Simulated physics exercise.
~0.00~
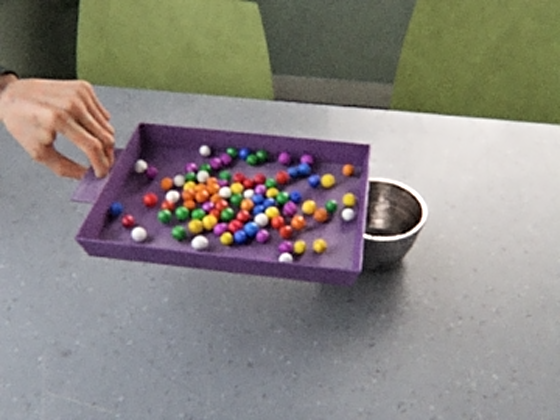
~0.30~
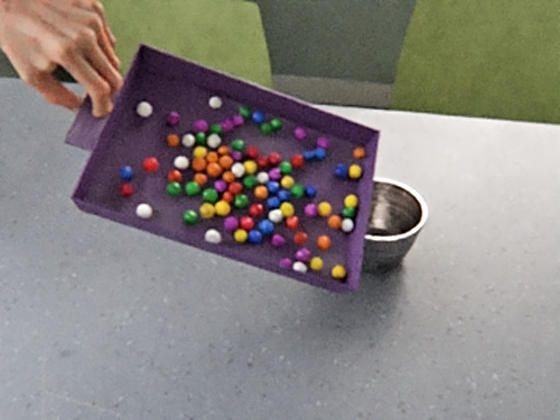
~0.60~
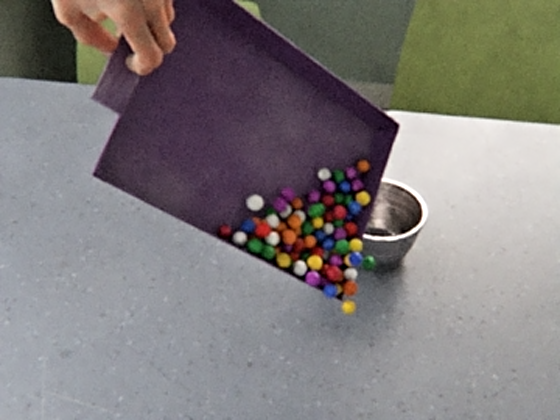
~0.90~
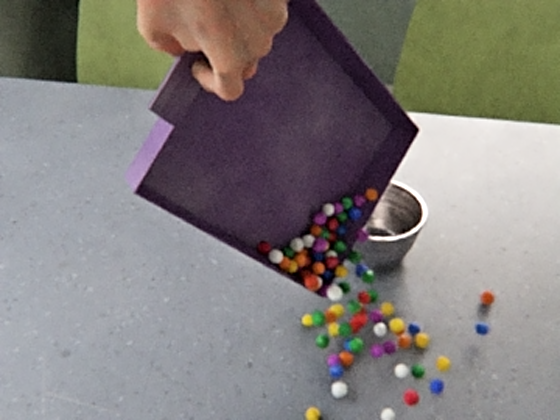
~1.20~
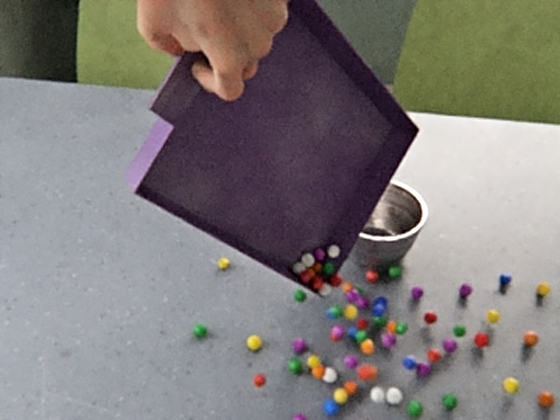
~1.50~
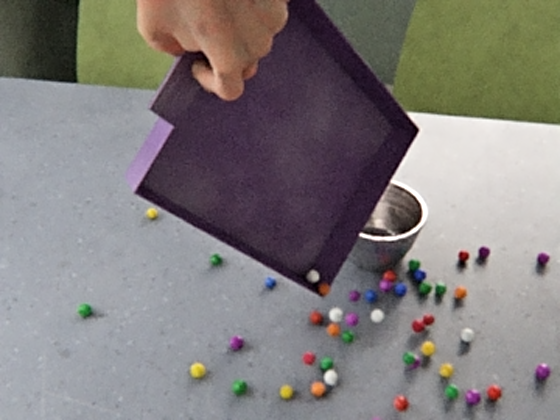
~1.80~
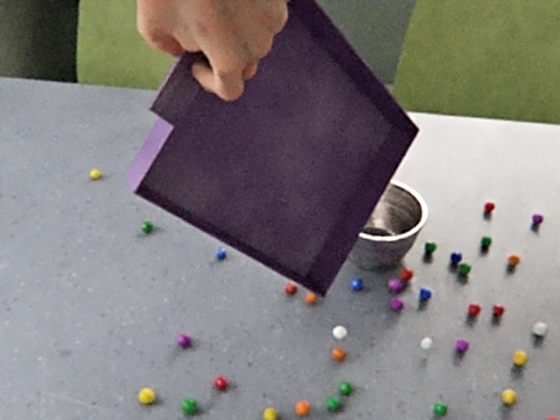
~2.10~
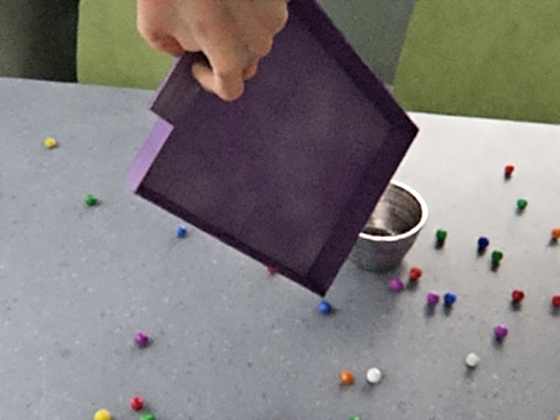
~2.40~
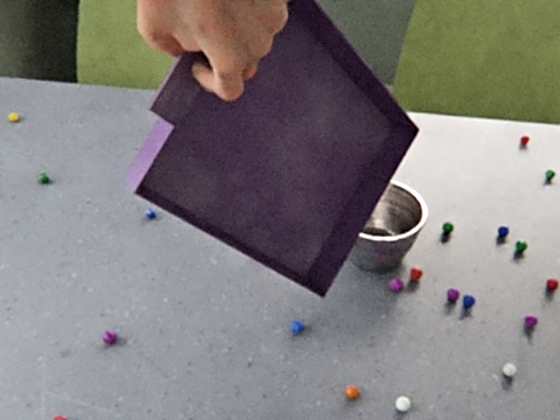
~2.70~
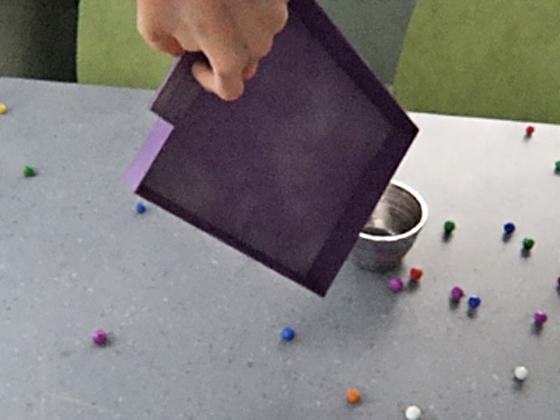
A purple tray of colourful marbles, held by a hand, tilts steeply down to the right beside a small metal bowl; the marbles slide to its lower corner, spill onto the grey table and roll apart, leaving the tray empty and a few marbles scattered around the bowl.
